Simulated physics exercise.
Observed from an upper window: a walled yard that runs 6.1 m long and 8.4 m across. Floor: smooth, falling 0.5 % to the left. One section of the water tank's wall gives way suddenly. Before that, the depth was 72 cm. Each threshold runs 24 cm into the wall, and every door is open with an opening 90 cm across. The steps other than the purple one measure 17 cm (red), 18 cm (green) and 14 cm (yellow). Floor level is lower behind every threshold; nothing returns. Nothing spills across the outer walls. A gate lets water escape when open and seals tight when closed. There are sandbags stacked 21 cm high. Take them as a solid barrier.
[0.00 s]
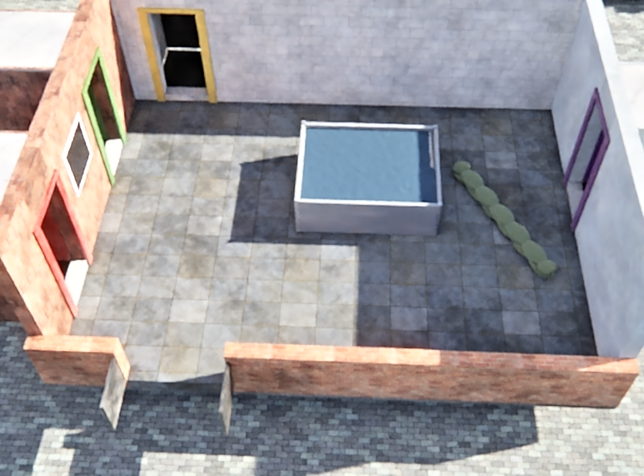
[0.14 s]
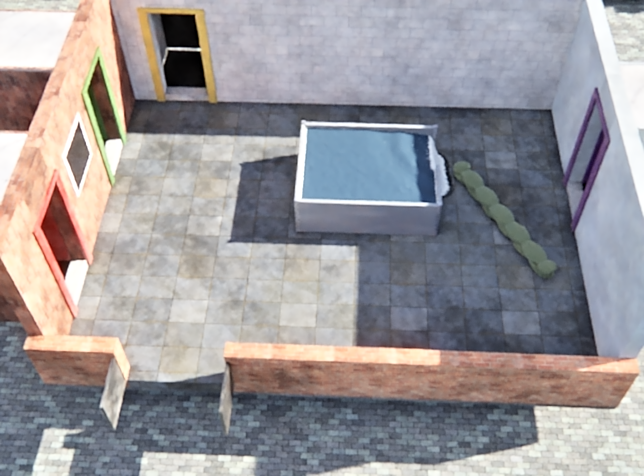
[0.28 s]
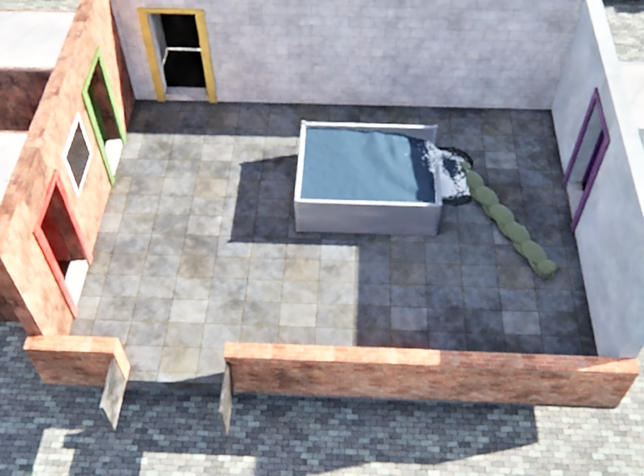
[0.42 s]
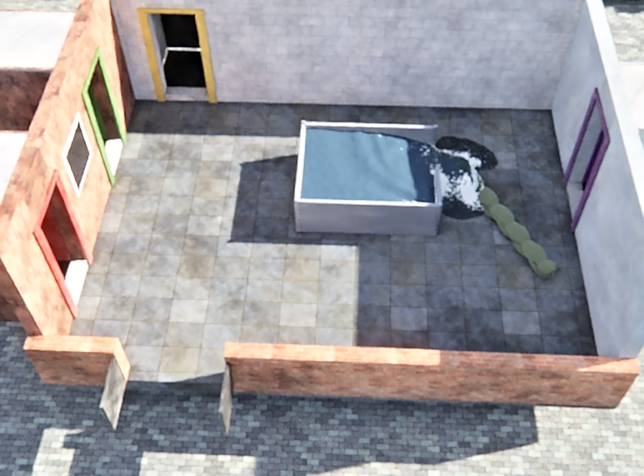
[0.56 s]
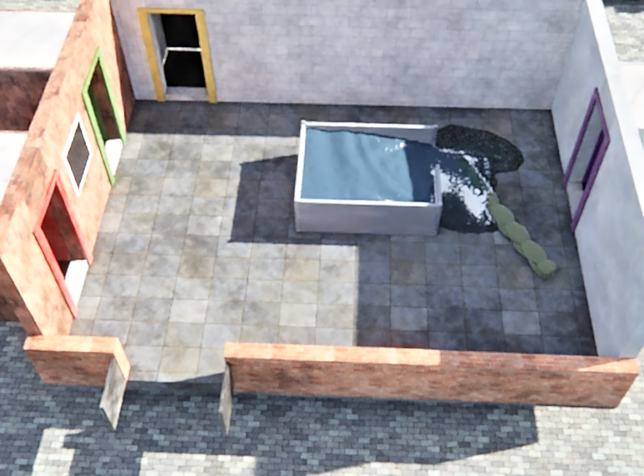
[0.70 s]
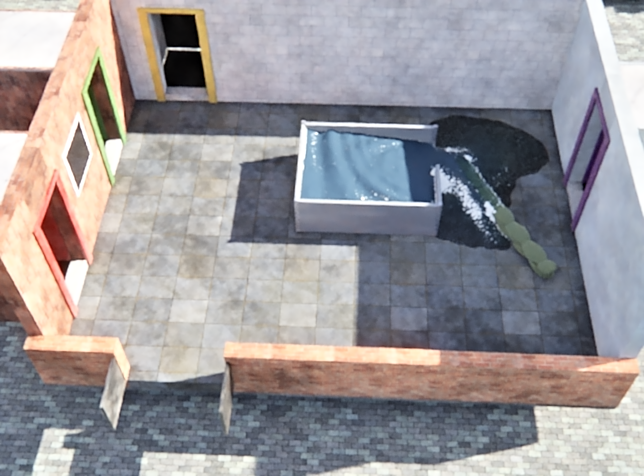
Water tank in a walled yard giving way on its right side, water pouring out and spreading darkly over paving around green sandbags.
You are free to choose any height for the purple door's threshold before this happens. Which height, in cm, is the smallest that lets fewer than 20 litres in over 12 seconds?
The smallest is roughly 14.5 cm.
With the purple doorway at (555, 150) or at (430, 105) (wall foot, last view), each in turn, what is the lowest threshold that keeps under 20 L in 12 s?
You'd want roughly 23 cm there first, then roughly 10.0 cm.
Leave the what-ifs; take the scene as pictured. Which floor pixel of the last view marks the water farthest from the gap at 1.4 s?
Close to pixel (553, 331).
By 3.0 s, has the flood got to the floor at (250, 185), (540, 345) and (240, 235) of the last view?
One by one: Clear, drenched, clear.
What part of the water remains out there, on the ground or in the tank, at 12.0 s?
Something like 98 per cent of it remains.
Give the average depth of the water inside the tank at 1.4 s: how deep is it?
Average depth: Approx. 53 cm.
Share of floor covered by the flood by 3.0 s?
Wet share: Around 35 %.
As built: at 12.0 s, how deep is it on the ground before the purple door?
11.0 cm.
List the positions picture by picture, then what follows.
The first picture shows still water, 72 cm deep, in the water tank at (369, 165); the purple door at (584, 167) is dry.
In the second picture, the front is at (449, 190), 0.3 m from the gap at (432, 165); 0.2 m2 of floor is wet, 72 cm left at the back.
In the third picture, the gap is at (432, 168), the front 0.7 m out at (470, 198); the back of the water tank holds 72 cm.
In the fourth picture, the front is at (492, 158), 1.2 m from the gap at (432, 168); 1.5 m2 of floor is wet, 72 cm left at the back.
In the fifth picture, the front is at (516, 152), 1.7 m from the gap at (432, 168); 2.6 m2 of floor is wet, 72 cm left at the back.
In the sixth picture, water pours out at (432, 168) and has run 2.2 m, to (541, 151); about 5 cm deep outside, 70 cm at the back; 1.1 m in a straight line remain to the purple door at (584, 167).
After 1.4 s water covers 20 % of the floor, deepest (52 cm) near (451, 171); 13 cm at the purple door, 0 litres in over its 16 cm threshold.
After 3.0 s water covers 35 % of the floor, deepest (34 cm) near (451, 171); 15 cm at the purple door, 2 litres in over its 16 cm threshold.
After 12.0 s water covers 95 % of the floor, deepest (12 cm) near (529, 242); 11 cm at the purple door, 9 litres in over its 16 cm threshold.
At the purple door as built, the water arrived by 1.3 s and peaked near 18 cm at 6.6 s.
With a threshold of 12.5 cm, 43 litres would have come in within the 12 s; with 16.5 cm, 7 litres. So under 20 litres takes about 14.5 cm.
